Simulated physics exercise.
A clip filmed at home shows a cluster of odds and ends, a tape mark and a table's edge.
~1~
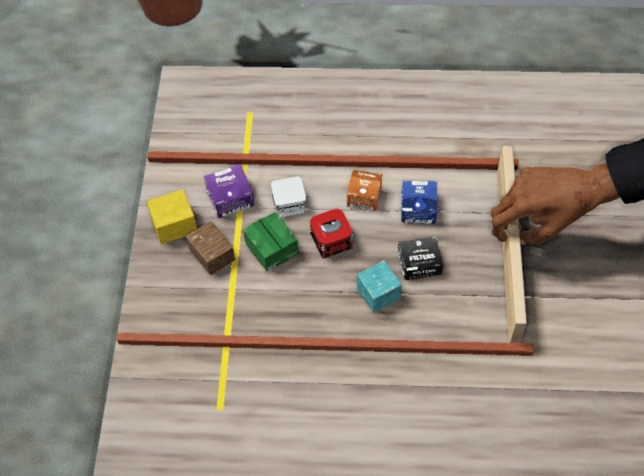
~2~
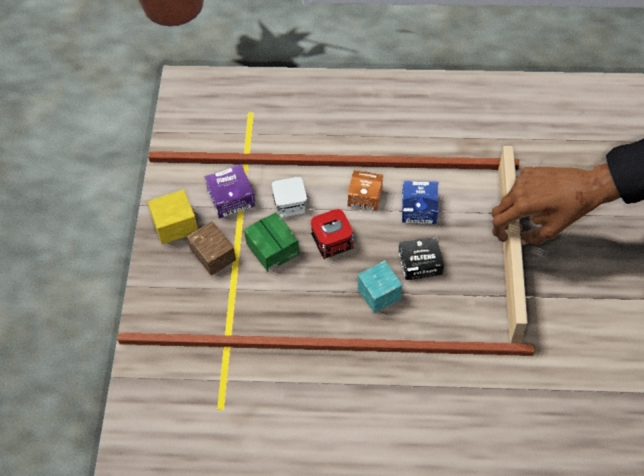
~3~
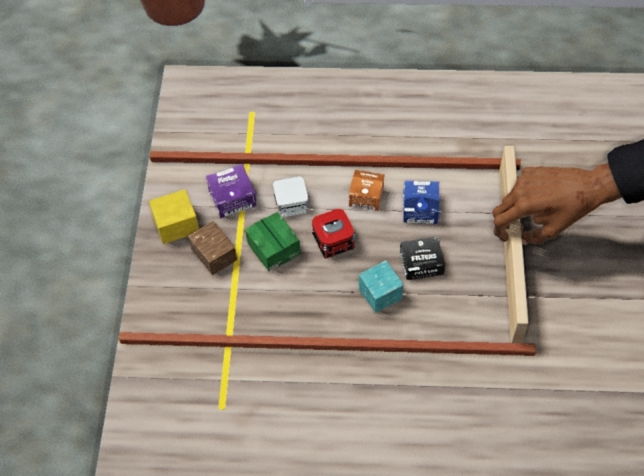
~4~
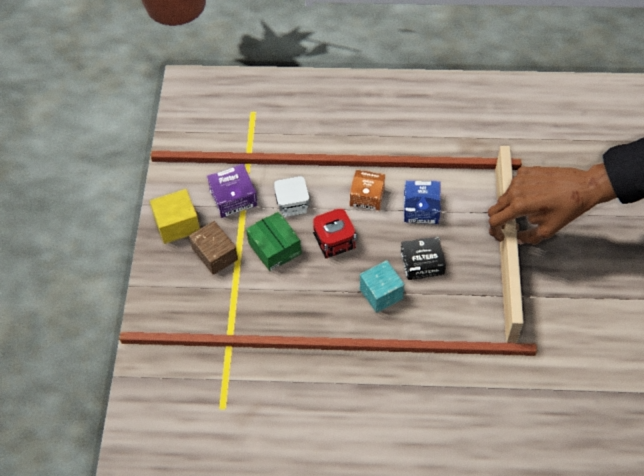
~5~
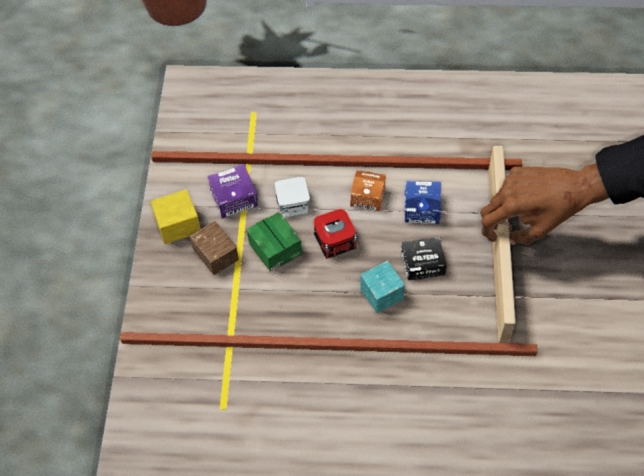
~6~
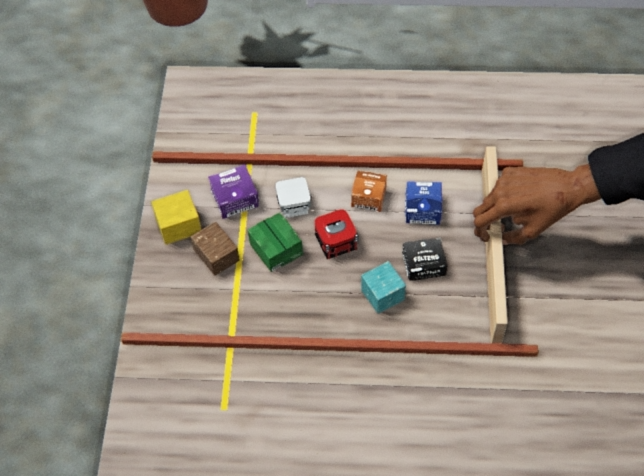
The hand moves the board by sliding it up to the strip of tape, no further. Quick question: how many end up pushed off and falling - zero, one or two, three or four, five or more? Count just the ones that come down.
After the sweep, the pieces gone from the top come to one or two, as it turns out.
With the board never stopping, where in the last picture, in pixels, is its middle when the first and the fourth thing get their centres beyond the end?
(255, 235), then (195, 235).
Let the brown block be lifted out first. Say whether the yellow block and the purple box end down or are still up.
Well, the yellow block is still there while the purple box goes off the edge.
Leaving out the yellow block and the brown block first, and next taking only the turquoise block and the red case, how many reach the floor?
Tally per try: 1 / 1.
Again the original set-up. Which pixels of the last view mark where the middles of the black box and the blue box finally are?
They end up close to (221, 249) and (228, 198).
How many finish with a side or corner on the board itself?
All in all, 3.
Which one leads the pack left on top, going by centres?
Yellow block ends nearest.
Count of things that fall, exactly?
Count: 1.
Early on, none off yet; yellow block at rest near (177, 217); brown block at rest near (215, 249); purple box at rest near (234, 192).
A while later, none off yet; yellow block moving near (170, 218); brown block travelled about its own width near (189, 253); purple box travelled about its own width near (203, 185).
Finally, the number that fall off is one or two; lost, purple box.
